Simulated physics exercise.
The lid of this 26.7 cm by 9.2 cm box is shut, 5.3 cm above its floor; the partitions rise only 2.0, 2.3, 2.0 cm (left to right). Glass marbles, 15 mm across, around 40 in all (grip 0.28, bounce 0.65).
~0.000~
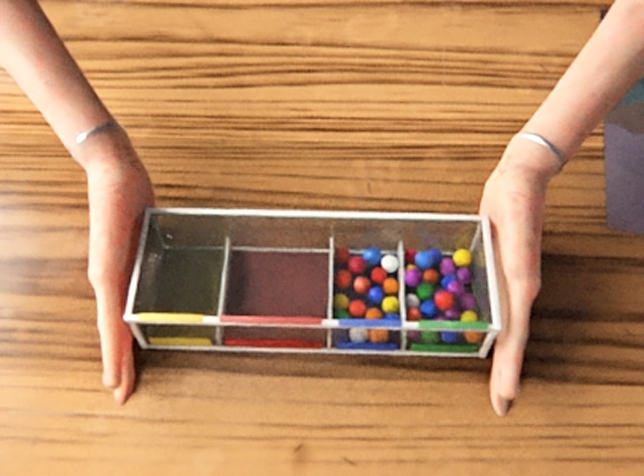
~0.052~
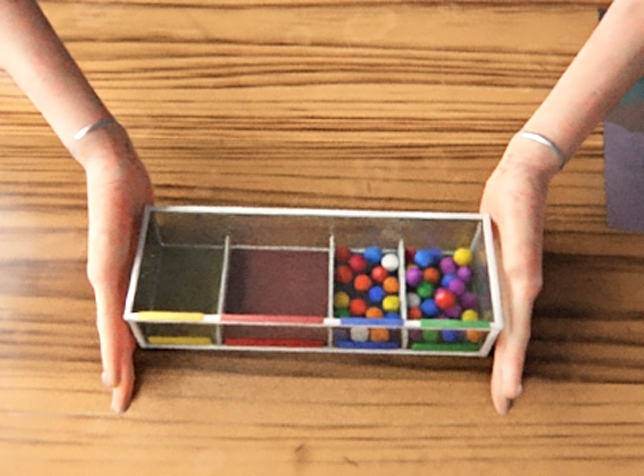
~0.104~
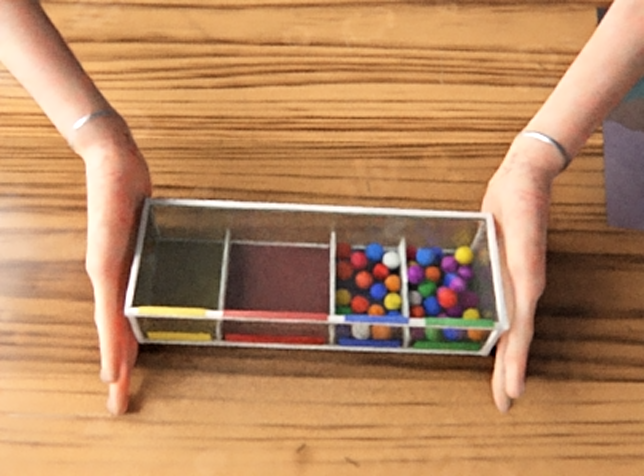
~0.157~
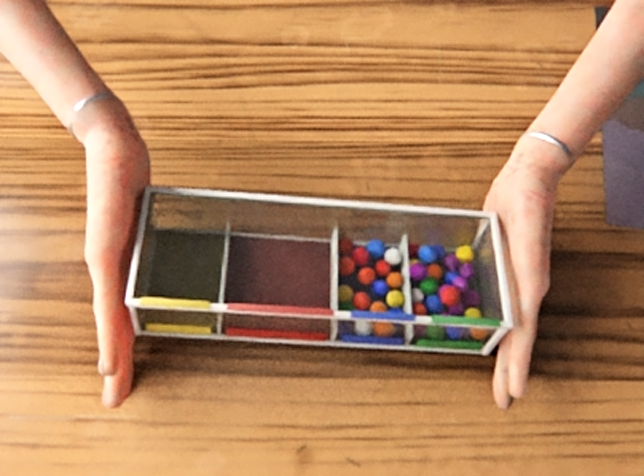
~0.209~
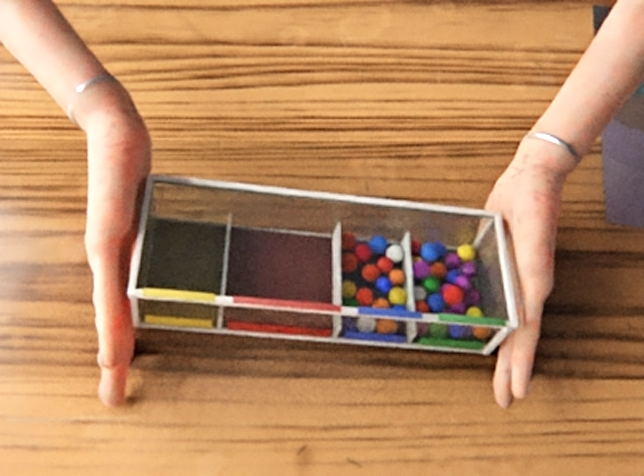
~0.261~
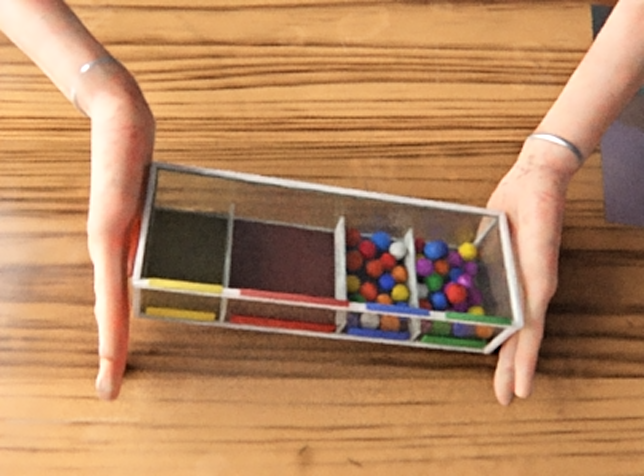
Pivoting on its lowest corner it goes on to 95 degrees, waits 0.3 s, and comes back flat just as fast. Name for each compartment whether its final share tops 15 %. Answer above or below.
Red compartment: Below; blue compartment: Below; green compartment: Above; yellow compartment: Below.
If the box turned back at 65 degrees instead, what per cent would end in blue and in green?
In that case blue 40, green 60.
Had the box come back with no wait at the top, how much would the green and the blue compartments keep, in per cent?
In that case green 100; blue 0.
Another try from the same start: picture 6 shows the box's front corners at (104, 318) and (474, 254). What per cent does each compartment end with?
Red 5, blue 0, green 0, yellow 95.
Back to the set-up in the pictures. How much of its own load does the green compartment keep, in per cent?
Some 100 per cent.
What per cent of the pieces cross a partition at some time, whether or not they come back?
Some 40 per cent.
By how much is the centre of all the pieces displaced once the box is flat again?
Some 3.0 cm.
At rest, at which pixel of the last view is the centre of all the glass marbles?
Near (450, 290).
Then, at 1.65 s, tilt 95 degrees; blue 15 %, green 85 %.
After 2.57 s, tilt 48 degrees; green 100 %.
After 3.49 s, tilt 0 degrees; green 100 %.
At rest (3.8 s), red 0 %, blue 0 %, green 100 %, yellow 0 %.
